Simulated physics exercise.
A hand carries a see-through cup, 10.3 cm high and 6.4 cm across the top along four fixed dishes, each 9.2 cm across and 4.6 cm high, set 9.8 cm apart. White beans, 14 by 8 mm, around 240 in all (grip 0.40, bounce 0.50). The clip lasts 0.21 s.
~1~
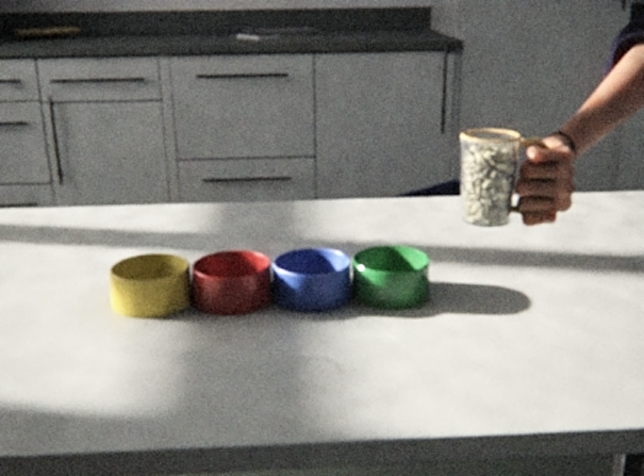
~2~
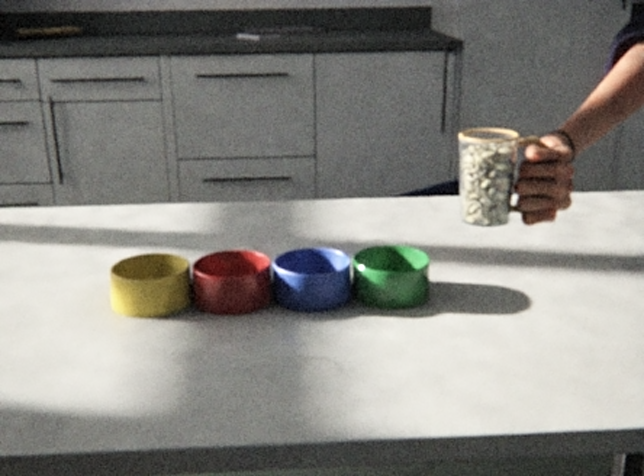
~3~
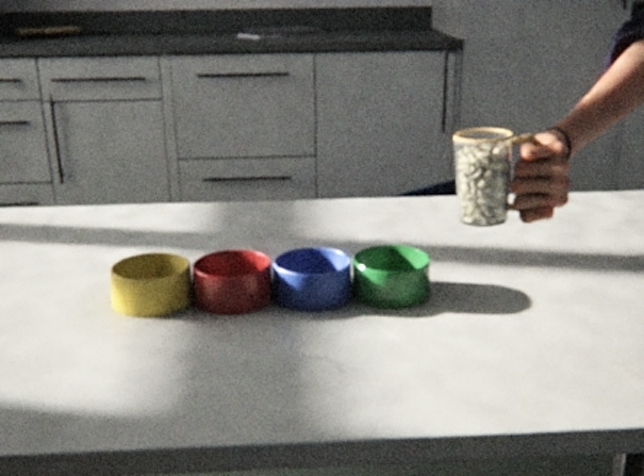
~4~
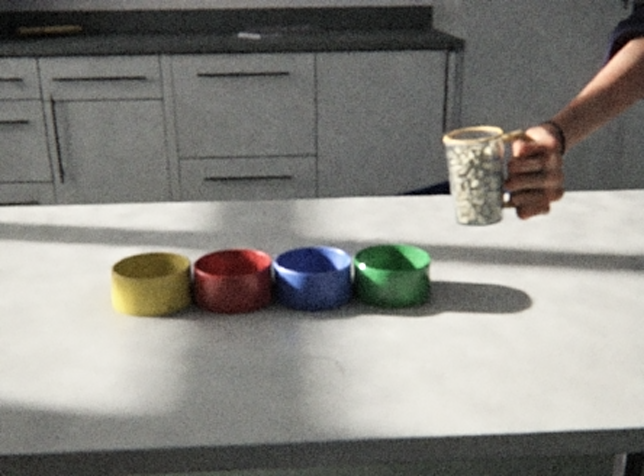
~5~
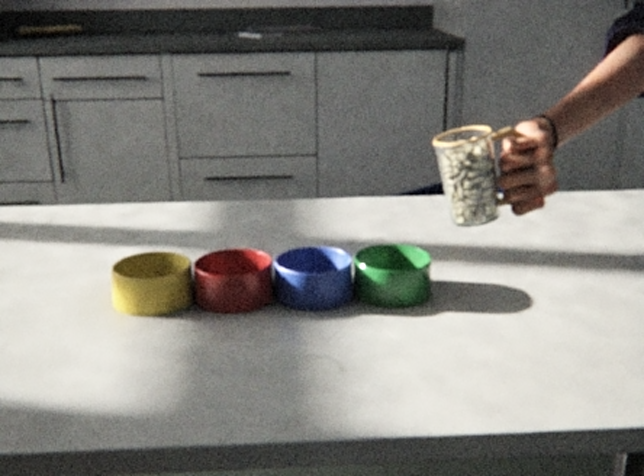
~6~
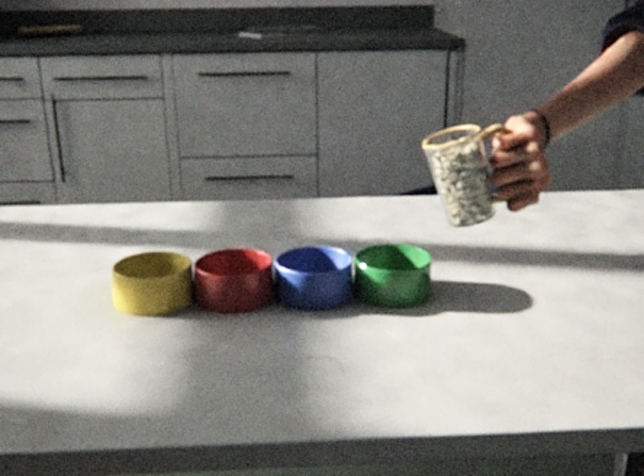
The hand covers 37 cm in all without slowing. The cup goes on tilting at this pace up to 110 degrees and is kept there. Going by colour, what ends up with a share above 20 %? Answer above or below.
Red: Above, blue: Below, green: Below, yellow: Above, counter: Below.
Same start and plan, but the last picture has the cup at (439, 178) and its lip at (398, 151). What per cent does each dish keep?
Red 0, blue 0, green 0, yellow 50.
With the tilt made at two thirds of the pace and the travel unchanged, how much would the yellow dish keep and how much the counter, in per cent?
Then: Yellow 70, counter 30.
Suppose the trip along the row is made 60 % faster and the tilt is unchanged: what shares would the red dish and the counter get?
In that case red 0; counter 40.
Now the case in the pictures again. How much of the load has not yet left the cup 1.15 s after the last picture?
Roughly 45 per cent.
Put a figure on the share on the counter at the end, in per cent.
About 10 per cent.
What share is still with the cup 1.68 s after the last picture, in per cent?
Roughly 5 per cent.
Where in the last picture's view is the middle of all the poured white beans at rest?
Near (164, 287).
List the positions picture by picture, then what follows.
In the first frame, cup at (488, 178), tilt 0 degrees, lip at (464, 137), moved 0.0 cm; middle of the pieces at (489, 181); green dish at (391, 259); blue dish at (311, 262); red dish at (231, 264); yellow dish at (150, 267).
In the second frame, cup at (487, 178), tilt 1 degrees, lip at (462, 137), moved 0.2 cm; middle of the pieces at (488, 180).
In the third frame, cup at (483, 178), tilt 3 degrees, lip at (456, 138), moved 0.7 cm; middle of the pieces at (484, 180).
In the fourth frame, cup at (477, 178), tilt 7 degrees, lip at (447, 140), moved 1.5 cm; middle of the pieces at (478, 180).
In the fifth frame, cup at (469, 177), tilt 12 degrees, lip at (436, 143), moved 2.5 cm; middle of the pieces at (470, 180).
In the sixth frame, cup at (462, 178), tilt 17 degrees, lip at (425, 146), moved 3.5 cm; middle of the pieces at (463, 180); green dish at (393, 258); blue dish at (313, 260); red dish at (233, 262); yellow dish at (152, 265).
Then, 0.69 s after the last picture, tilt 93 degrees; cup holds 100 %.
Then, 1.15 s after the last picture, tilt 110 degrees; cup holds 45 %, red 40 %, yellow 10 %.
Then, 1.68 s after the last picture, tilt 110 degrees; cup holds 5 %, red 40 %, yellow 45 %.
In the end, red 40 %, blue 0 %, green 0 %, yellow 50 %, counter 10 %.
